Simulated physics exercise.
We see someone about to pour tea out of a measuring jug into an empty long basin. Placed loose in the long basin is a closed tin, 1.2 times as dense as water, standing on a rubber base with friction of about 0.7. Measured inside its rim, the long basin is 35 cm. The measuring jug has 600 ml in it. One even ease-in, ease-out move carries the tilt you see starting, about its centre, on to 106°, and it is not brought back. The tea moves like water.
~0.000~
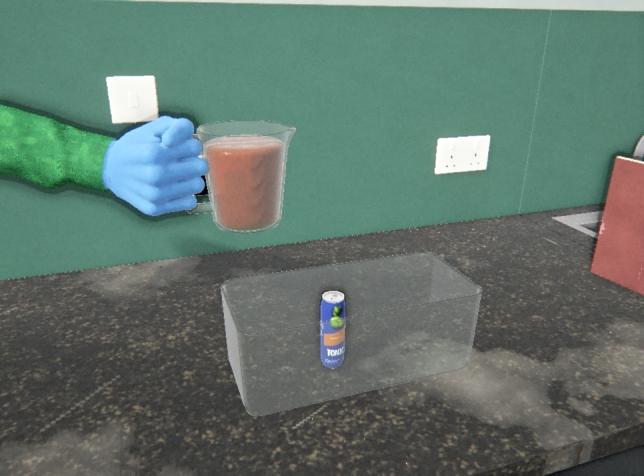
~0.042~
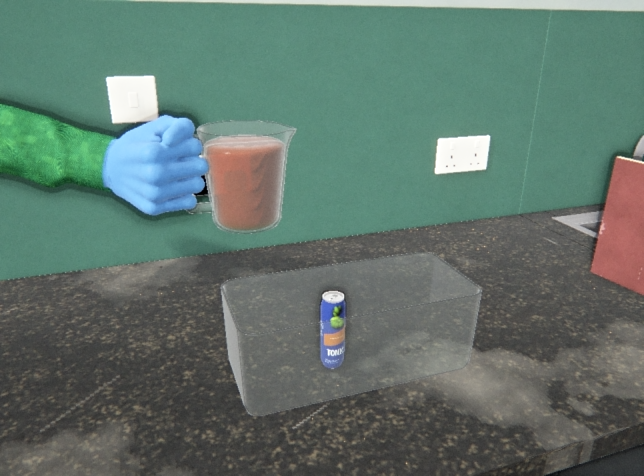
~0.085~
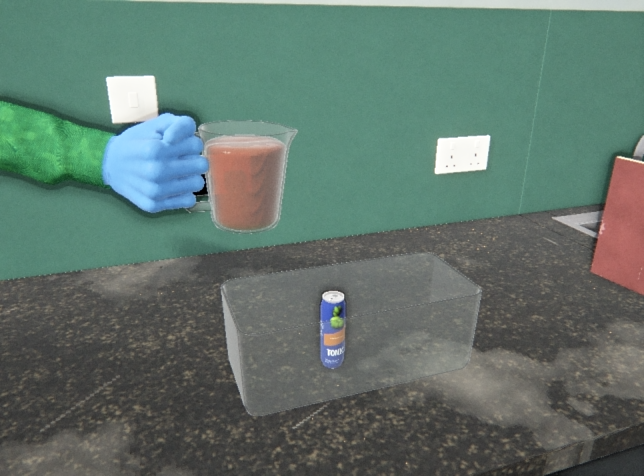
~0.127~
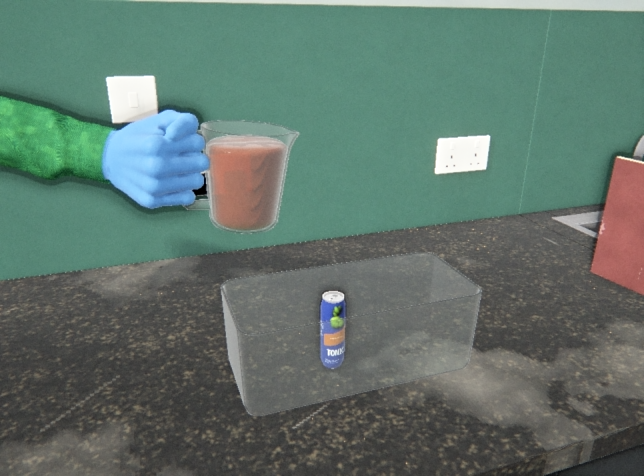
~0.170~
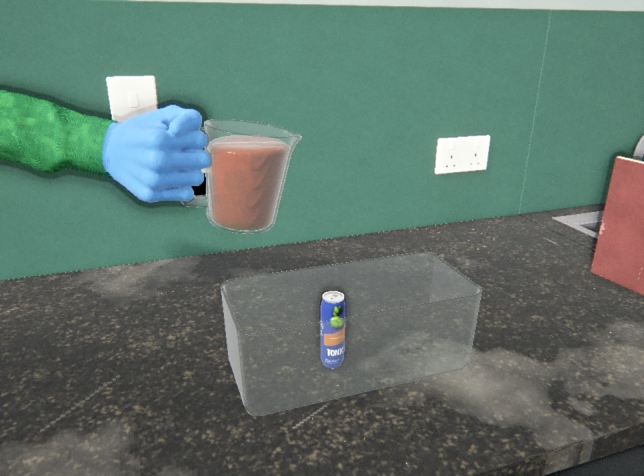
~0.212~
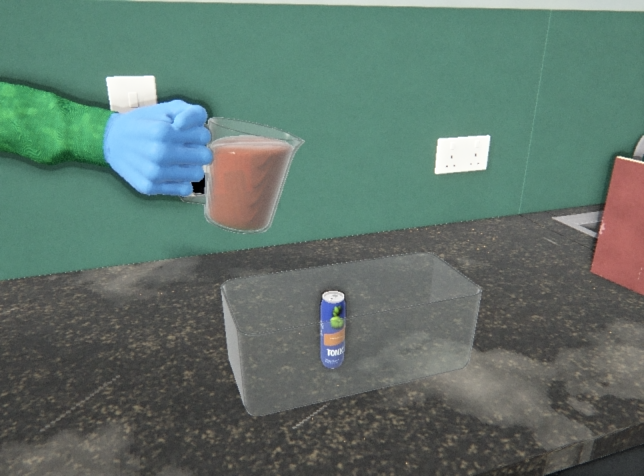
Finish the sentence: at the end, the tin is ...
Standing on its base.
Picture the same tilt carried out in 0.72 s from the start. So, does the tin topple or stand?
Well, the tin simply holds firm.
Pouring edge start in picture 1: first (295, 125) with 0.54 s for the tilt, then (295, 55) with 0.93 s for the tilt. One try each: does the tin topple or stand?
In the first try it remains standing; in the second it remains standing.
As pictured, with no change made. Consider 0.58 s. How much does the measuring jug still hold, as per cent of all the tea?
74 %.
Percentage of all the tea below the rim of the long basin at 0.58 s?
At that time the basin holds about 4 per cent of the liquid.
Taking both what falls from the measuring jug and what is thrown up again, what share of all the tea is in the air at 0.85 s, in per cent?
Close to 26 per cent.
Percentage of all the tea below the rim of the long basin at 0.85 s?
Near 54 in a hundred.
Then, 0.58 s in, the tilt is 73° and 75 per cent is still to pour; the tin stands where it began.
Then, 0.85 s in, the tilt is 104° and 20 per cent is still to pour; the tin stands where it began.
Then, 1.13 s in, the tilt is 106° and 1 per cent is still to pour; the tin stands where it began.
Then, 1.43 s in, the tilt is 106° and 0 per cent is still to pour; the tin stands where it began.
Finally, the tin stands where it began.
